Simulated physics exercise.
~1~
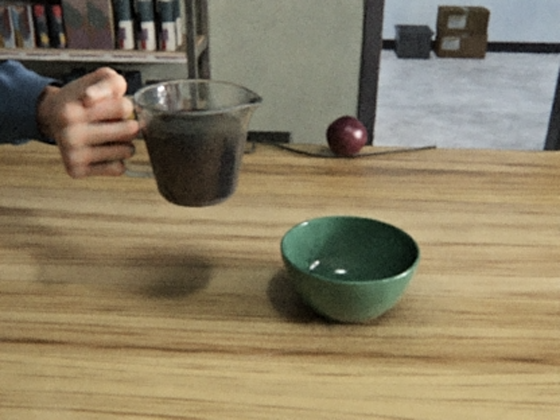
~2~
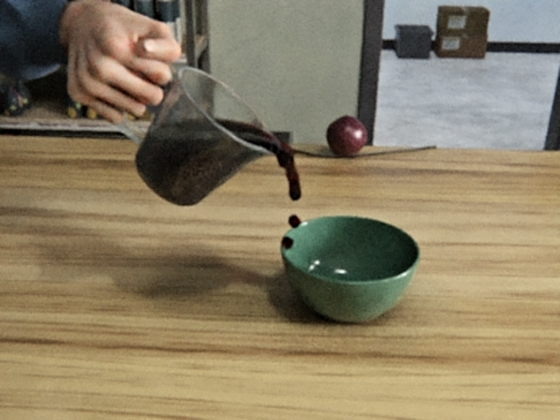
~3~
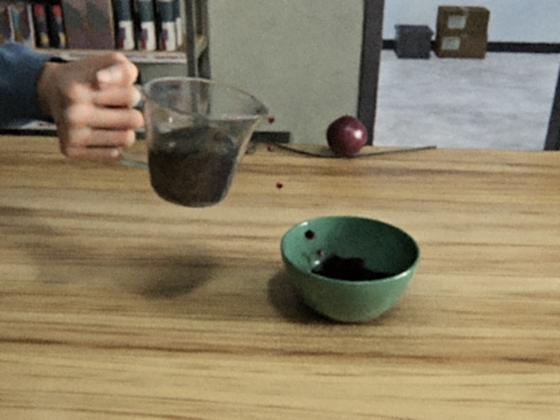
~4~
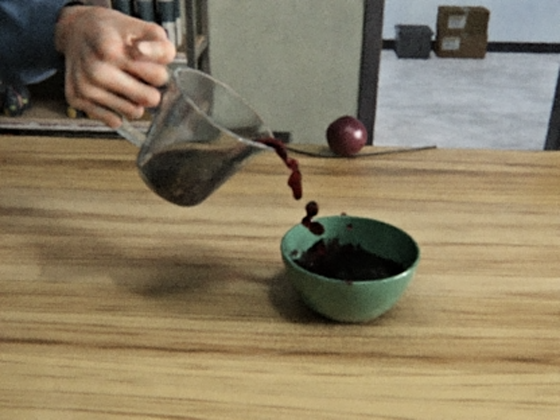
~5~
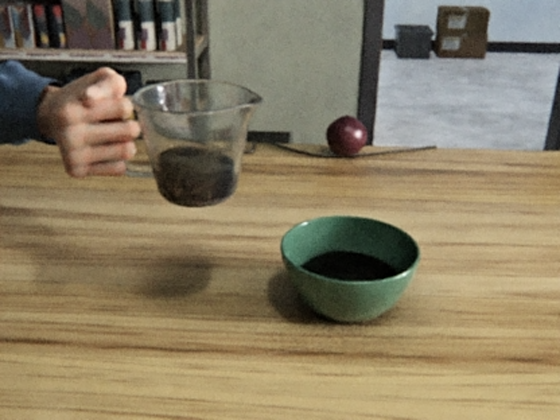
A hand tips a glass jug twice, pouring dark wine into a green bowl, then levels it.
